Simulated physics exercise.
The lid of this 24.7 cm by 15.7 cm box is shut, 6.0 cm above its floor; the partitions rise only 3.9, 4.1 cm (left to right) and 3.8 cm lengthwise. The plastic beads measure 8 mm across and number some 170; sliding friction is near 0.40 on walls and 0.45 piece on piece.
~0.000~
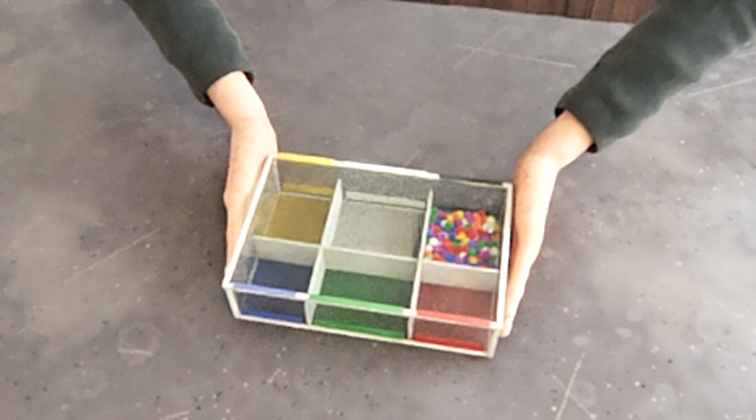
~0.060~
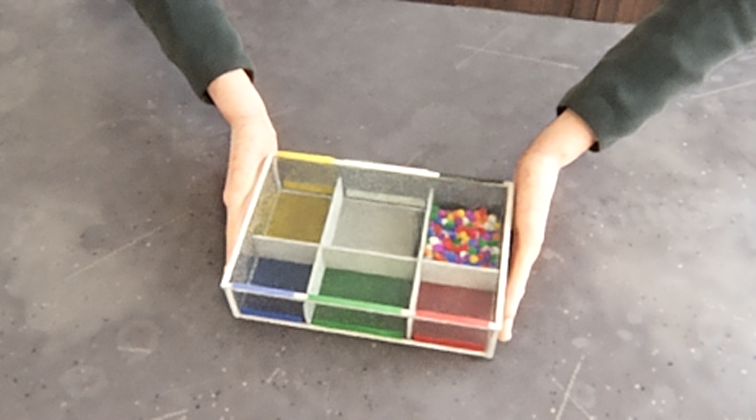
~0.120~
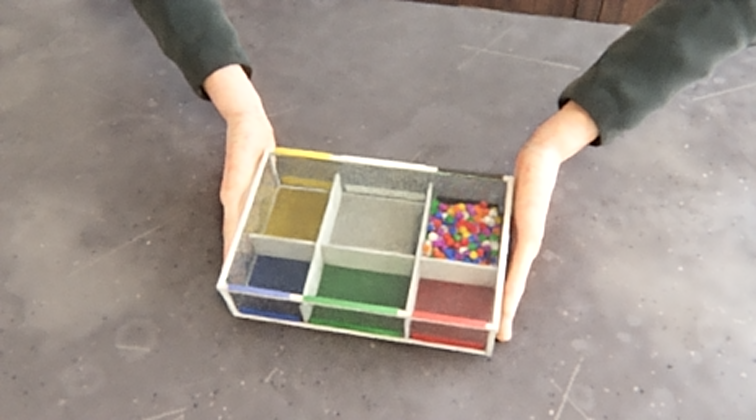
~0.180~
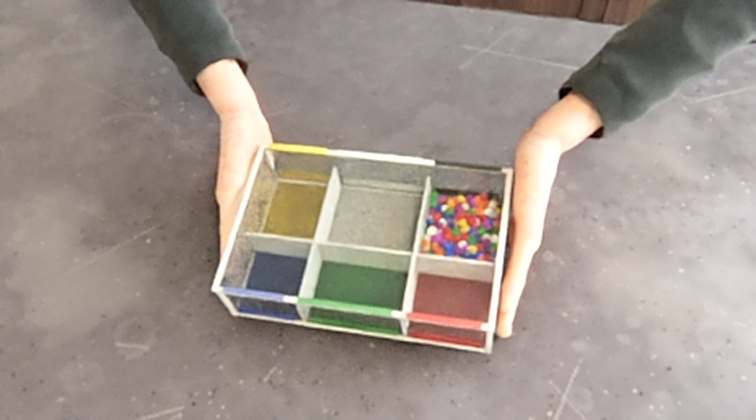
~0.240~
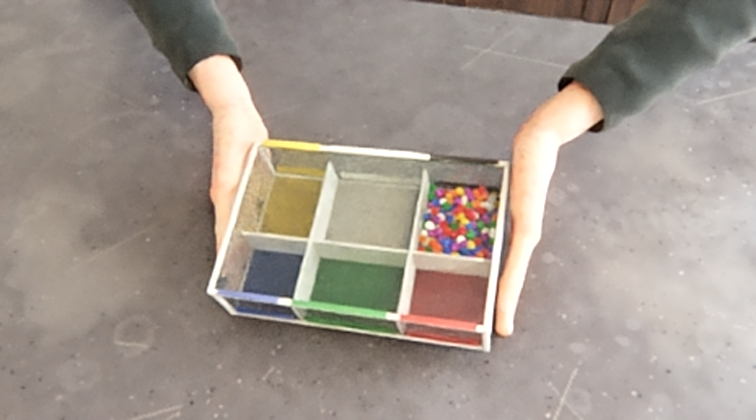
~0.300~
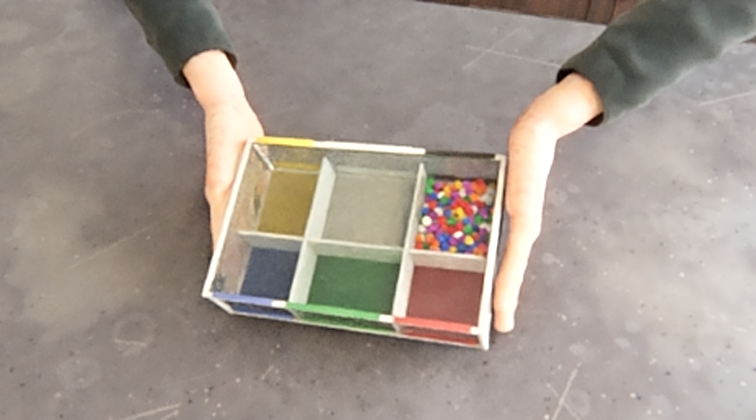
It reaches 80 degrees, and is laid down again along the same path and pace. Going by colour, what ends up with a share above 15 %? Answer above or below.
Red: Below, blue: Below, green: Above, yellow: Below, white: Below, black: Above.
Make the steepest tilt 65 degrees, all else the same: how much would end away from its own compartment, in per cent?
Some 10 per cent.
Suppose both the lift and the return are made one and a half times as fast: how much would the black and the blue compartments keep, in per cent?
Black 50, blue 0.
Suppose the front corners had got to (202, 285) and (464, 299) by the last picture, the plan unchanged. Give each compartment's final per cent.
Red 0, blue 5, green 20, yellow 0, white 10, black 60.
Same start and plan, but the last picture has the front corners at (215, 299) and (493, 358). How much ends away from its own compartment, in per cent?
In that case some 25 per cent.
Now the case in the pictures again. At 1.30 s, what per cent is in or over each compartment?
Red 5, blue 0, green 5, yellow 0, white 0, black 90.
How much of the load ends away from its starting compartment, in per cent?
Some 35 per cent.
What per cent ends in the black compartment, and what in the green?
Black 65, green 25.
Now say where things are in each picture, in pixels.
The first frame shows box tilt 0 degrees, front corners at (228, 284) and (497, 324); black 100 %.
The second frame shows box tilt 1 degrees, front corners at (227, 284) and (496, 325).
The third frame shows box tilt 4 degrees, front corners at (223, 285) and (493, 326), lowest corner left front.
The fourth frame shows box tilt 8 degrees, front corners at (218, 287) and (489, 326), lowest corner left front.
The fifth frame shows box tilt 13 degrees, front corners at (213, 290) and (484, 327), lowest corner left front.
The sixth frame shows box tilt 17 degrees, front corners at (208, 293) and (479, 329), lowest corner left front; black 100 %. The box's pace is about 70 degrees a second.
After 1.30 s, tilt 79 degrees; red 5 %, green 5 %, black 90 %.
Then, at 1.96 s, tilt 35 degrees; red 10 %, green 25 %, black 65 %.
After 2.66 s, tilt 0 degrees; red 10 %, green 25 %, black 65 %.
By 3.2 s all is still; red 10 %, blue 0 %, green 25 %, yellow 0 %, white 0 %, black 65 %.
